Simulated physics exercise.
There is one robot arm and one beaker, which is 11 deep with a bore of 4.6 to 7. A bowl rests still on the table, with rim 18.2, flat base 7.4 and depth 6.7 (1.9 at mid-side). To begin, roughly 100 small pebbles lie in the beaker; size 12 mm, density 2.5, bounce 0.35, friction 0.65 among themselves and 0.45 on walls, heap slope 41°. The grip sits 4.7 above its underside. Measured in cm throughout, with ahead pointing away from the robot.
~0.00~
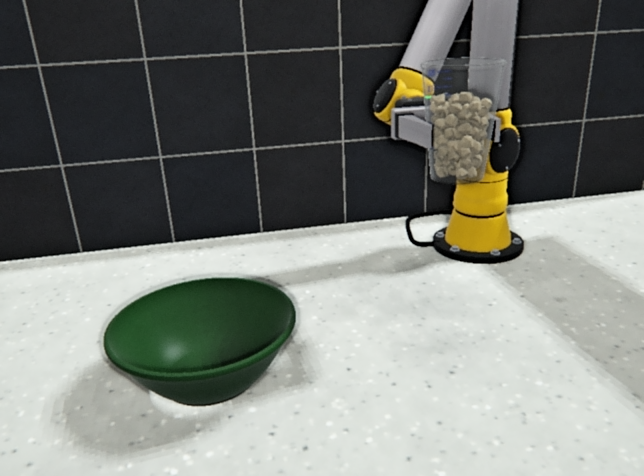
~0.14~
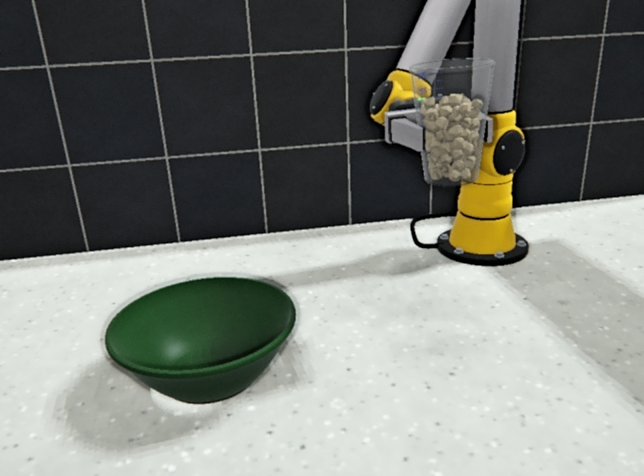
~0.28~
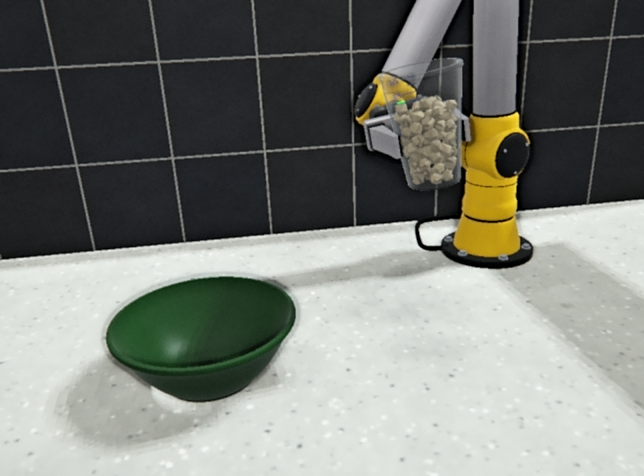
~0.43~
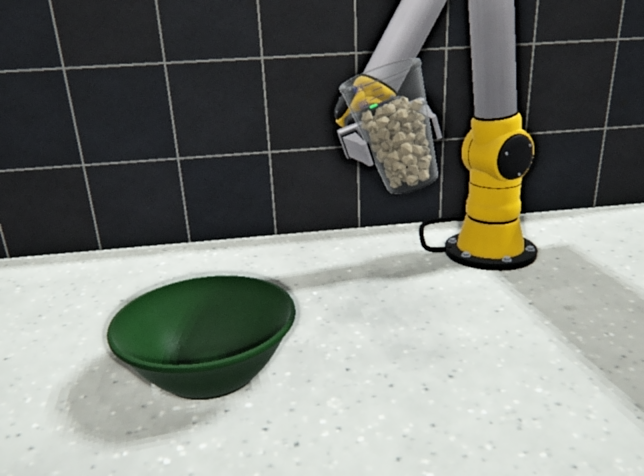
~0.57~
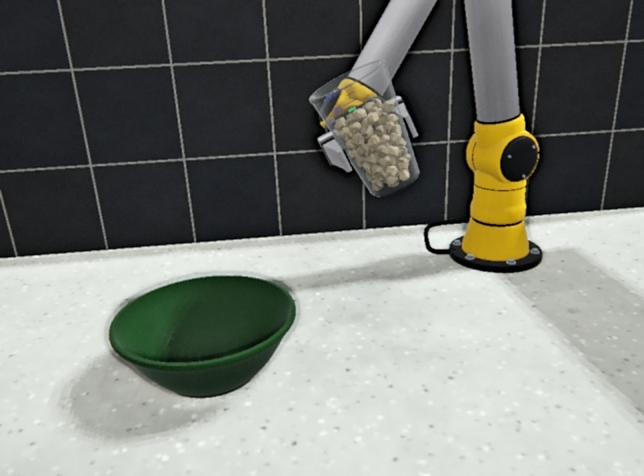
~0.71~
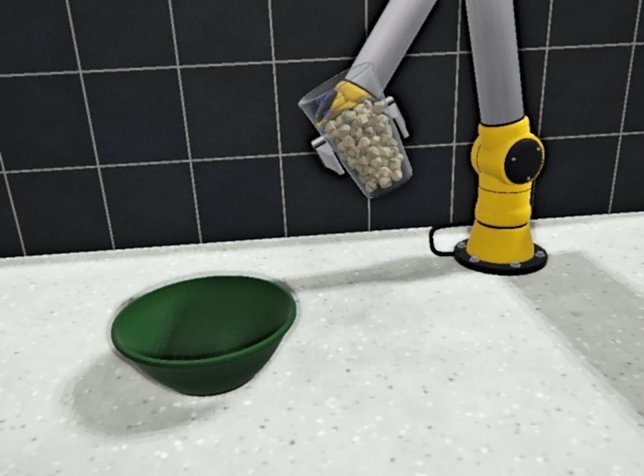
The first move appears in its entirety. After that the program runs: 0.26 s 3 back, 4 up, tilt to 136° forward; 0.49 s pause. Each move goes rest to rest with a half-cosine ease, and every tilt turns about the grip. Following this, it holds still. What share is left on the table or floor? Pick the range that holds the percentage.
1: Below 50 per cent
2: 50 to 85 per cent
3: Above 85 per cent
(3) Above 85 per cent.
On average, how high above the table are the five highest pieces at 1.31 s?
Those pieces are roughly 8 cm high.
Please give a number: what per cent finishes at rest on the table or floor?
100 %, roughly.
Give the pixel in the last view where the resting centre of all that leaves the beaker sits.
Approximately (306, 358) in pixels.
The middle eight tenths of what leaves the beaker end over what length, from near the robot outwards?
About 10 centimetres.
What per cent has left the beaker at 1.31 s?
About 100 in a hundred parts are out by then.
After 1.01 s, tilted 136° forward, highest piece 30 above the table; 86 in the beaker, 14 in flight or on a rim.
After 1.31 s, tilted 136° forward, highest piece 9 above the table; 90 on the table or floor, 2 in the bowl, 8 in flight or on a rim.
After 1.66 s, tilted 136° forward, highest piece 2 above the table; 98 on the table or floor, 2 in the bowl.
After 2.71 s, tilted 136° forward, highest piece 2 above the table; 98 on the table or floor, 2 in the bowl.
In the end, 98 on the table or floor, 2 in the bowl. That is 98 % on the table or floor.
